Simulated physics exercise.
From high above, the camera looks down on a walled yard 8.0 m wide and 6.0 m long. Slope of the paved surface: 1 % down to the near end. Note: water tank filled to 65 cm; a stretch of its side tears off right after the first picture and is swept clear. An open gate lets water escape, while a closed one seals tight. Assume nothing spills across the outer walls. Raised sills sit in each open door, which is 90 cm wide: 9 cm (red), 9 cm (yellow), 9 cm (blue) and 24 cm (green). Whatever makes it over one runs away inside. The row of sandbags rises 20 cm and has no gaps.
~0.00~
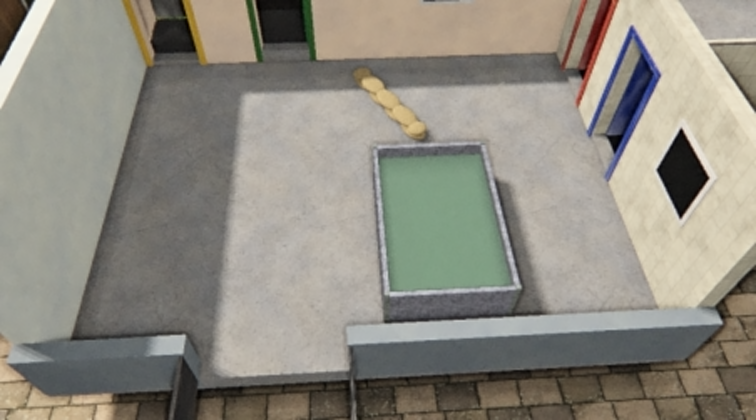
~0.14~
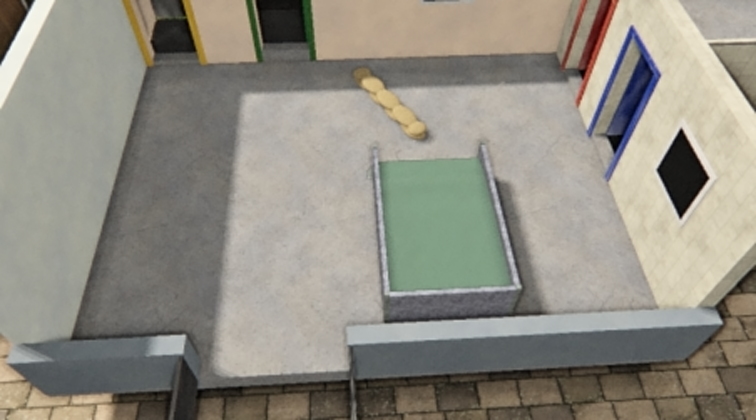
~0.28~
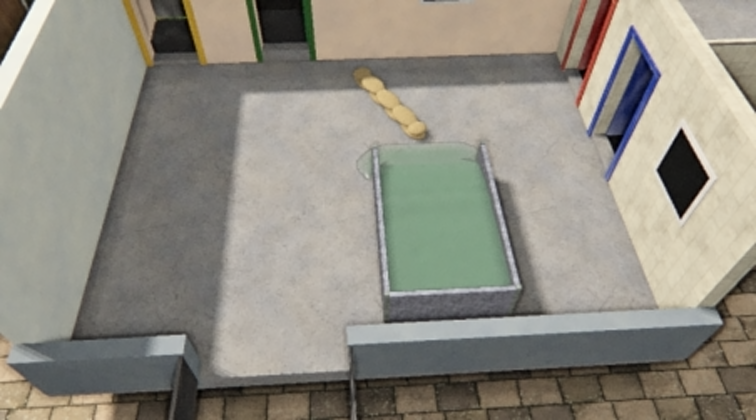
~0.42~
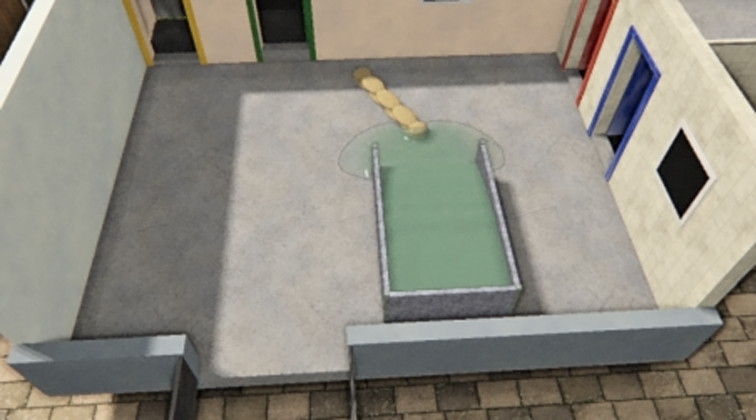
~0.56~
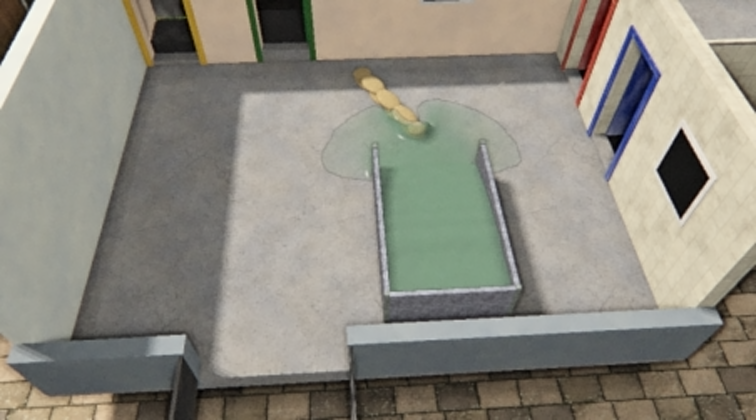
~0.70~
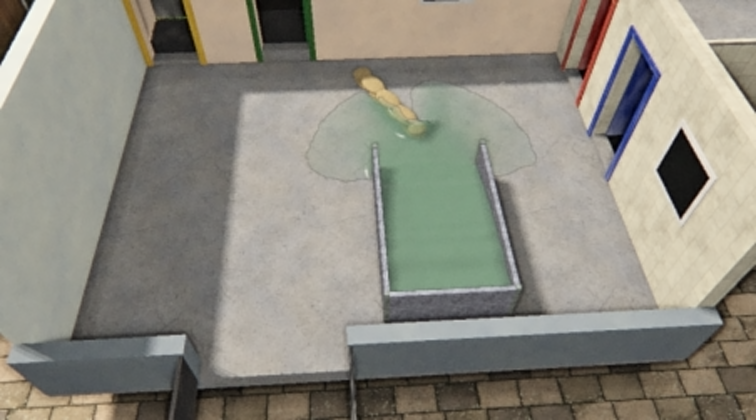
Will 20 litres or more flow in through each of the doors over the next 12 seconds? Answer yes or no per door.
Red door: Yes, yellow door: Yes, blue door: No, green door: No.
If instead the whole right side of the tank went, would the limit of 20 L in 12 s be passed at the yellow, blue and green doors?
Door by door - yellow: Within bounds, blue: Out of bounds, green: Within bounds.
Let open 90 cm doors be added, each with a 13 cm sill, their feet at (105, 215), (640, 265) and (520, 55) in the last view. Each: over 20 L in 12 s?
First doorway falls short, second falls short, third gets there.
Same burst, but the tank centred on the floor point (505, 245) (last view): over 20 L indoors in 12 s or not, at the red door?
Against the limit, the red door gets more than that.
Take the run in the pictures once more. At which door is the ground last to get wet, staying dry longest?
Looks like the blue door.
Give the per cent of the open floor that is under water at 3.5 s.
About 45 per cent.
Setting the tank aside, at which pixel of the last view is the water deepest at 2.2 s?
Close to pixel (557, 55).
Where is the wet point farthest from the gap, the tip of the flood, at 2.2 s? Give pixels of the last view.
I'd put it near pixel (157, 68) of the last picture.
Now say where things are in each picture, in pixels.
The first frame shows the water tank at (439, 214) is whole and still, 65 cm deep.
In the second frame, the front is at (370, 177), 0.9 m from the gap on the water tank's far side; 0.3 m2 of floor is under water; 65 cm left at the back of the water tank.
In the third frame, the front is at (362, 166), 1.1 m from the gap on the water tank's far side; 1.1 m2 of floor is under water; 65 cm left at the back of the water tank.
In the fourth frame, water pours out on the water tank's far side and has run 1.4 m, to (354, 145); typically 10 cm deep outside, 65 cm at the water tank's back.
In the fifth frame, water pours out on the water tank's far side and has run 1.8 m, to (444, 103); typically 7 cm deep outside, 65 cm at the water tank's back.
In the sixth frame, water pours out on the water tank's far side and has run 2.3 m, to (437, 84); typically 5 cm deep outside, 63 cm at the water tank's back.
After 1.4 s water covers 25 % of the floor and is deepest (37 cm) near (423, 140); red door not reached, yellow door not reached, blue door not reached, green door 8 cm at the sill, 0 L in.
After 2.2 s water covers 35 % of the floor and is deepest (40 cm) near (557, 55); red door 11 cm at the sill, 0 L in, yellow door 3 cm at the sill, 0 L in, blue door not reached, green door 21 cm at the sill, 0 L in.
After 3.5 s water covers 45 % of the floor and is deepest (30 cm) near (155, 74); red door 21 cm at the sill, 49 L in, yellow door 16 cm at the sill, 5 L in, blue door 4 cm at the sill, 0 L in, green door 13 cm at the sill, 0 L in.
After 7.0 s water covers 85 % of the floor and is deepest (14 cm) near (64, 368); red door 7 cm at the sill, 105 L in, yellow door 8 cm at the sill, 73 L in, blue door 7 cm at the sill, 0 L in, green door 5 cm at the sill, 0 L in.
After 12.0 s water covers 95 % of the floor and is deepest (11 cm) near (64, 368); red door 4 cm at the sill, 105 L in, yellow door 2 cm at the sill, 73 L in, blue door 4 cm at the sill, 0 L in, green door 3 cm at the sill, 0 L in.
